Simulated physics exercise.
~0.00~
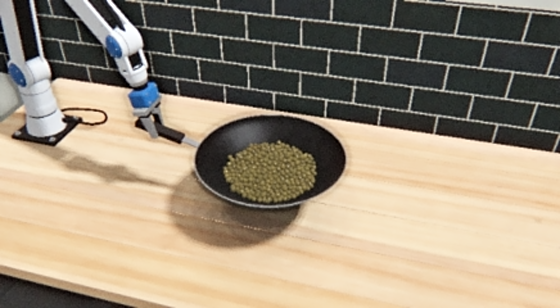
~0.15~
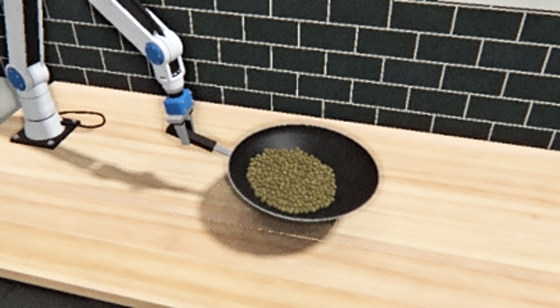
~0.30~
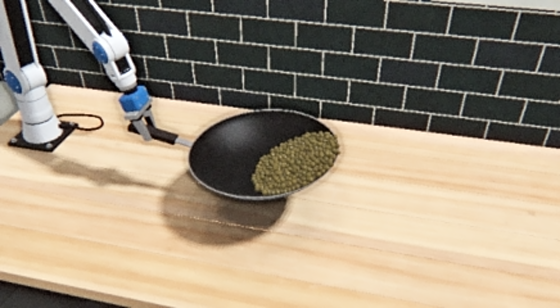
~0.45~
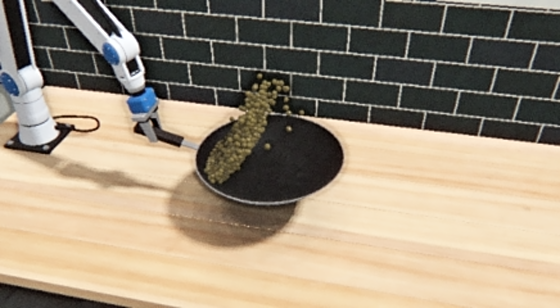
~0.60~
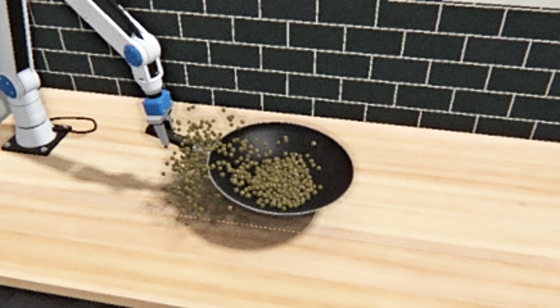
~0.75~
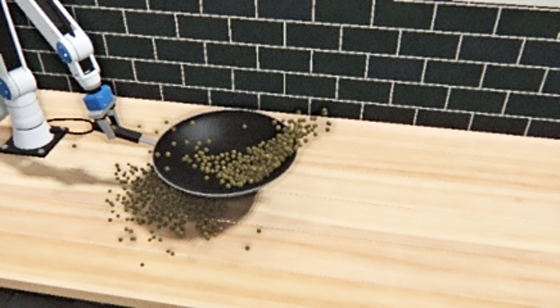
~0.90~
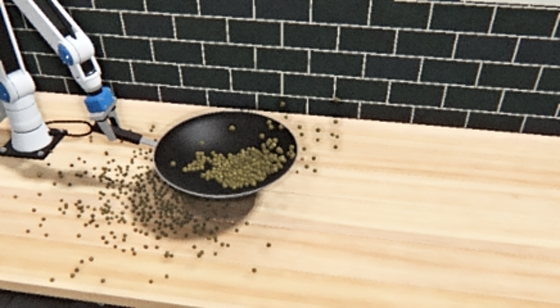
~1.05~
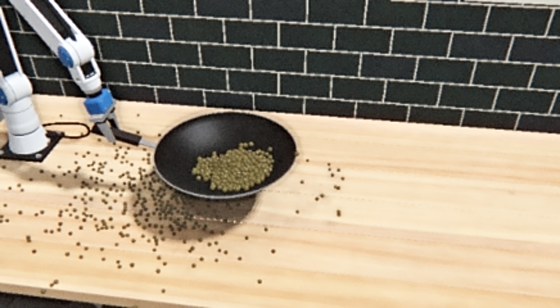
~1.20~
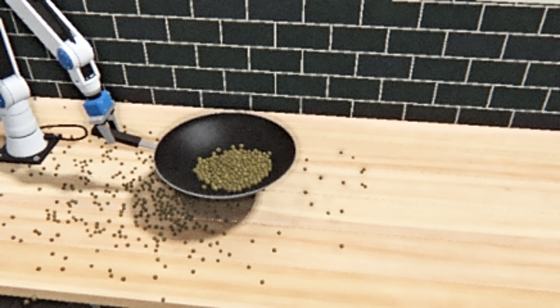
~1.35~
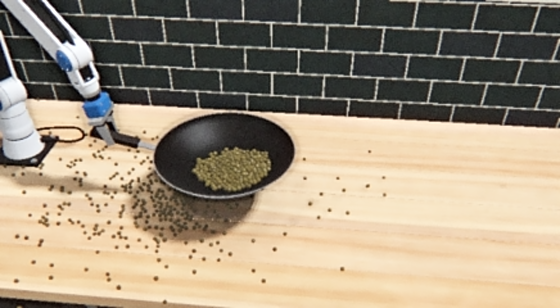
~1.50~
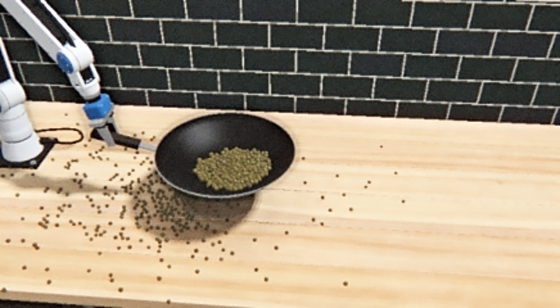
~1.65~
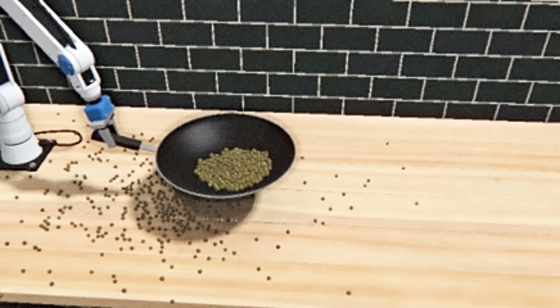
A robot arm jerked a black wok of small greenish beads back and forth above a wooden counter, flinging many over the rim near its handle, then held still while the spilled ones scattered across the wood and the rest stayed in the wok.
